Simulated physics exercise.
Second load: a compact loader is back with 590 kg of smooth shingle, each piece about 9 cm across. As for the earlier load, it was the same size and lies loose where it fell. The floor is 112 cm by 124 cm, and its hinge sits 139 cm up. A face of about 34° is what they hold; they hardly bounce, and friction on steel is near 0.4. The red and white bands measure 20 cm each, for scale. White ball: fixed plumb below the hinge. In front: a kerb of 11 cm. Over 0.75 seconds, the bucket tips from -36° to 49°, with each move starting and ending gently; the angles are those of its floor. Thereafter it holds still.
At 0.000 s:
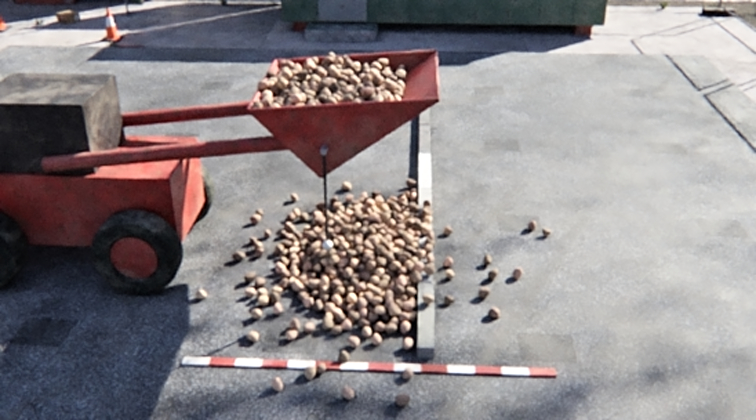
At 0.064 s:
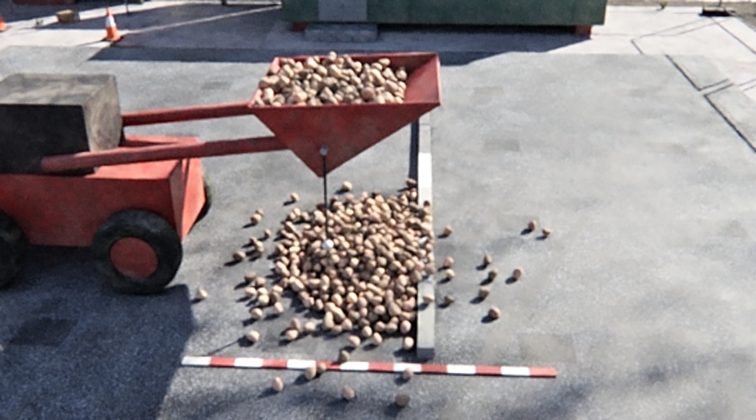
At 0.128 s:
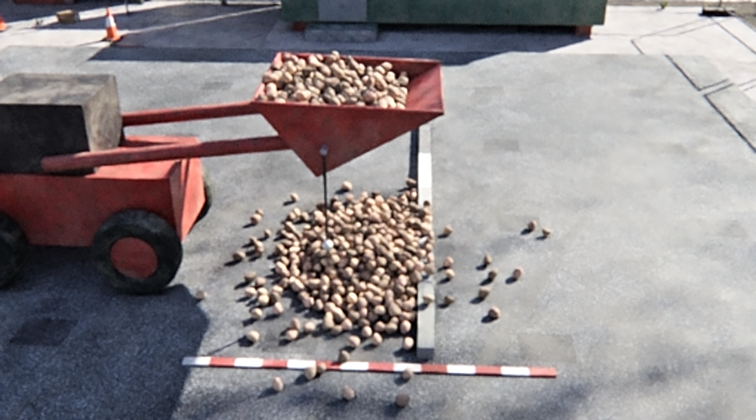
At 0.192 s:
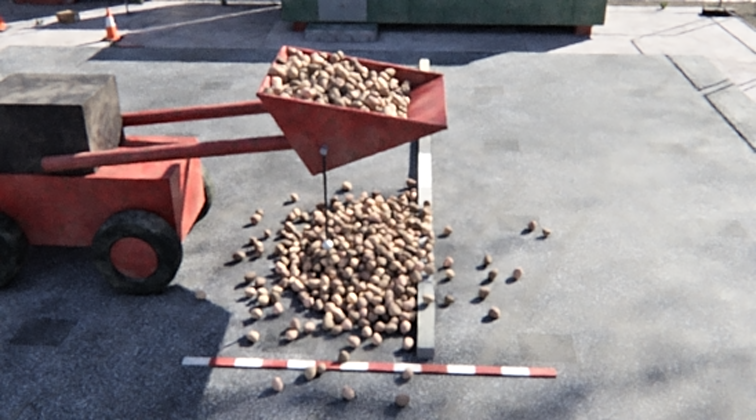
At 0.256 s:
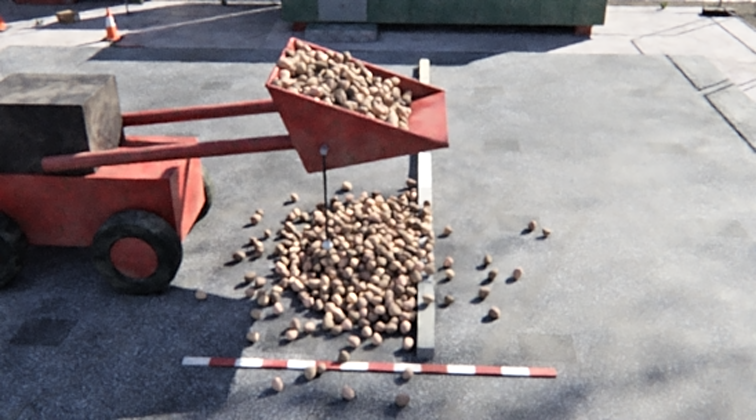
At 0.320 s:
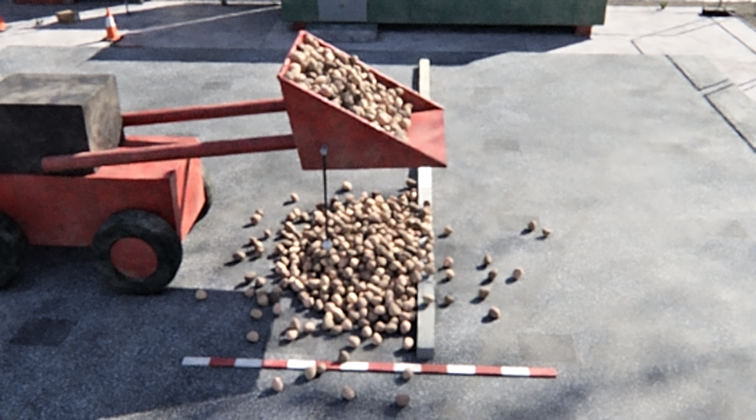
On a paved yard, a red loader's bucket full of stones gradually tilts rightward above a loose pile.
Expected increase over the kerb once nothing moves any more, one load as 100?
About 79 in every hundred.
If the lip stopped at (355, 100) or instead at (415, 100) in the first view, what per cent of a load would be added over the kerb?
I'd guess close to 15 per cent first and close to 55 per cent second.
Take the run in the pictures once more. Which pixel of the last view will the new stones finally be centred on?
In the last view, somewhere near (476, 259).
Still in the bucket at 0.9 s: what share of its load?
About 65 percent.
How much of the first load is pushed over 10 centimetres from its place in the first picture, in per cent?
I'd say roughly 5 per cent of them.
After 0.6 s the floor is at 35°; in per cent of one load, 100 in the bucket, 98 on this side of the kerb, 2 over the kerb; the foremost stones are at (501, 267).
After 0.9 s the floor is at 49°; in per cent of one load, 66 in the bucket, 129 on this side of the kerb, 5 over the kerb; the foremost stones are at (502, 264).
After 1.2 s the floor is at 49°; in per cent of one load, 7 in the bucket, 135 on this side of the kerb, 58 over the kerb; the foremost stones are at (534, 239).
After 4.0 s the floor is at 49°; in per cent of one load, 0 in the bucket, 119 on this side of the kerb, 81 over the kerb; the foremost stones are at (716, 248). Net gain over the kerb, 79.
